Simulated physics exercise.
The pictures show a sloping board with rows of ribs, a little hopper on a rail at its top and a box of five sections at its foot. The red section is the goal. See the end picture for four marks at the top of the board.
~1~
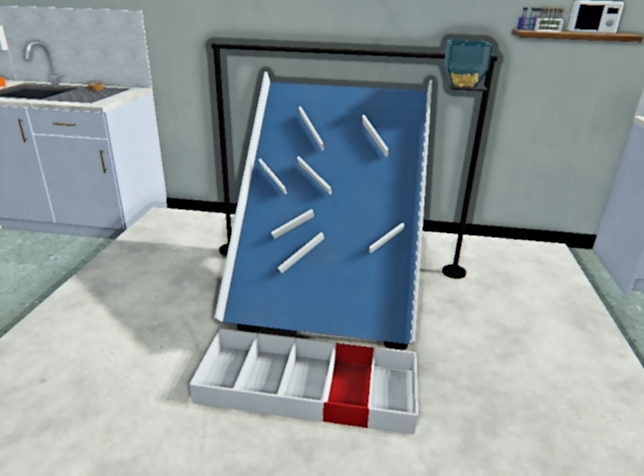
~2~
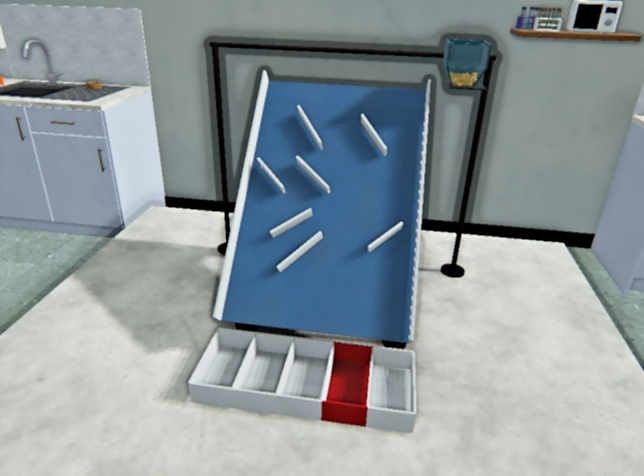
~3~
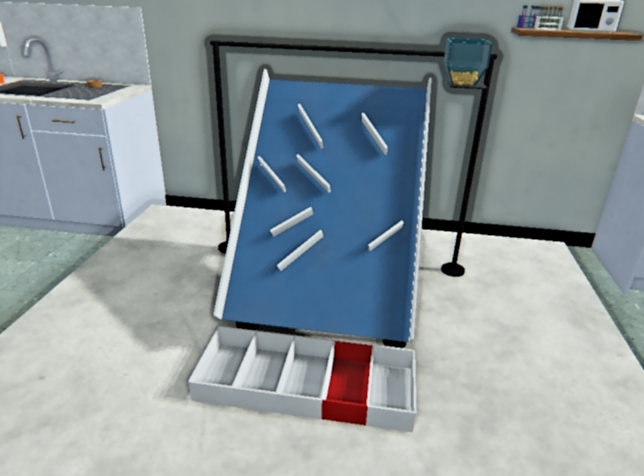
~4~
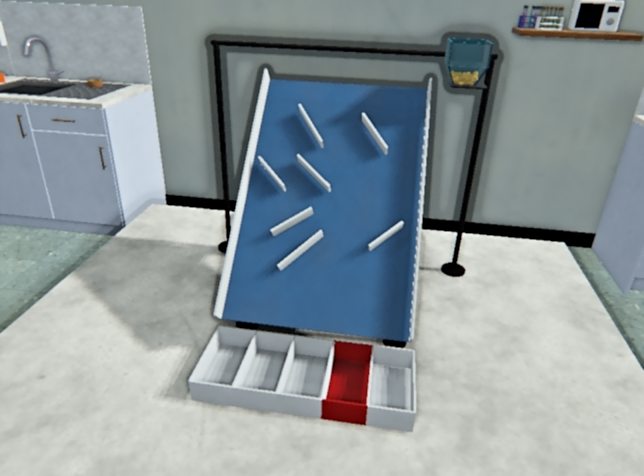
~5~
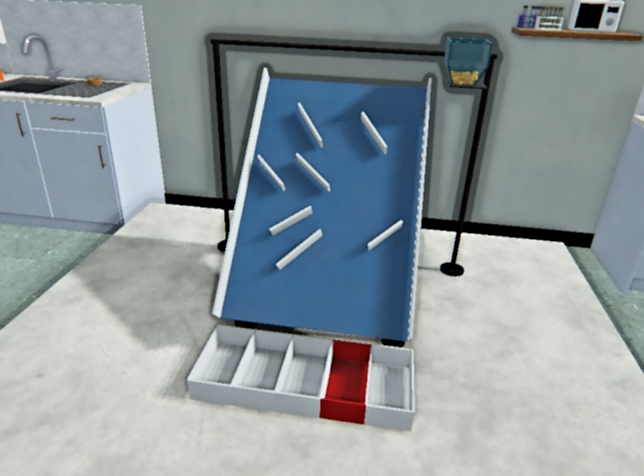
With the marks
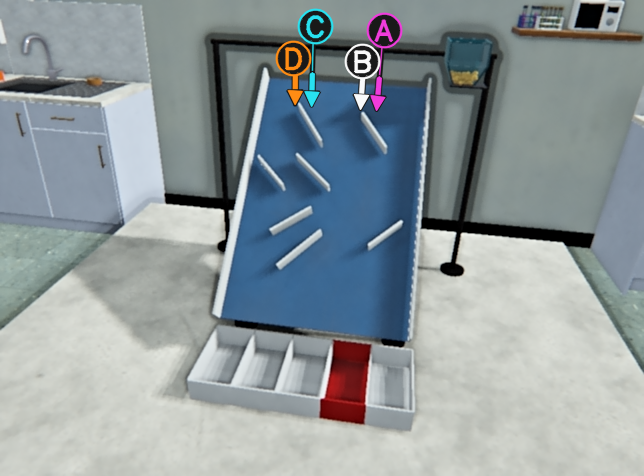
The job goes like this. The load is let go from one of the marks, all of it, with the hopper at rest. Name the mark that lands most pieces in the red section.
C is best.
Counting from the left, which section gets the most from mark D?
The first.
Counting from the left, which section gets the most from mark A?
It is the fifth one.
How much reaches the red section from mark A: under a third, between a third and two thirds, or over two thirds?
Mark A gives under a third.
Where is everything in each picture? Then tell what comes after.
The first frame shows hopper (464, 77), puffed corn balls, door shut.
The second frame shows ribs (298, 106) to (321, 142), (362, 114) to (386, 149), (258, 158) to (283, 187).
The third frame shows ribs (297, 155) to (329, 186), (271, 231) to (311, 208), (369, 246) to (403, 222).
The fourth frame shows ribs (278, 266) to (321, 231).
The fifth frame shows red section (343, 410), number 4 of 5 from the left.
On the marked copy, mark A meets the board at (377, 105); mark B meets the board at (360, 104); mark C meets the board at (311, 101); mark D meets the board at (295, 99).
For mark A, about a tenth in the red section, roughly half in other sections, roughly a third outside the box.
For mark B, about a tenth in the red section, roughly a quarter in other sections, roughly two thirds outside the box.
For mark C, roughly a third in the red section, about a tenth in other sections, just a few held on the board, roughly half outside the box.
For mark D, about a tenth in the red section, roughly a third in other sections, roughly half outside the box.
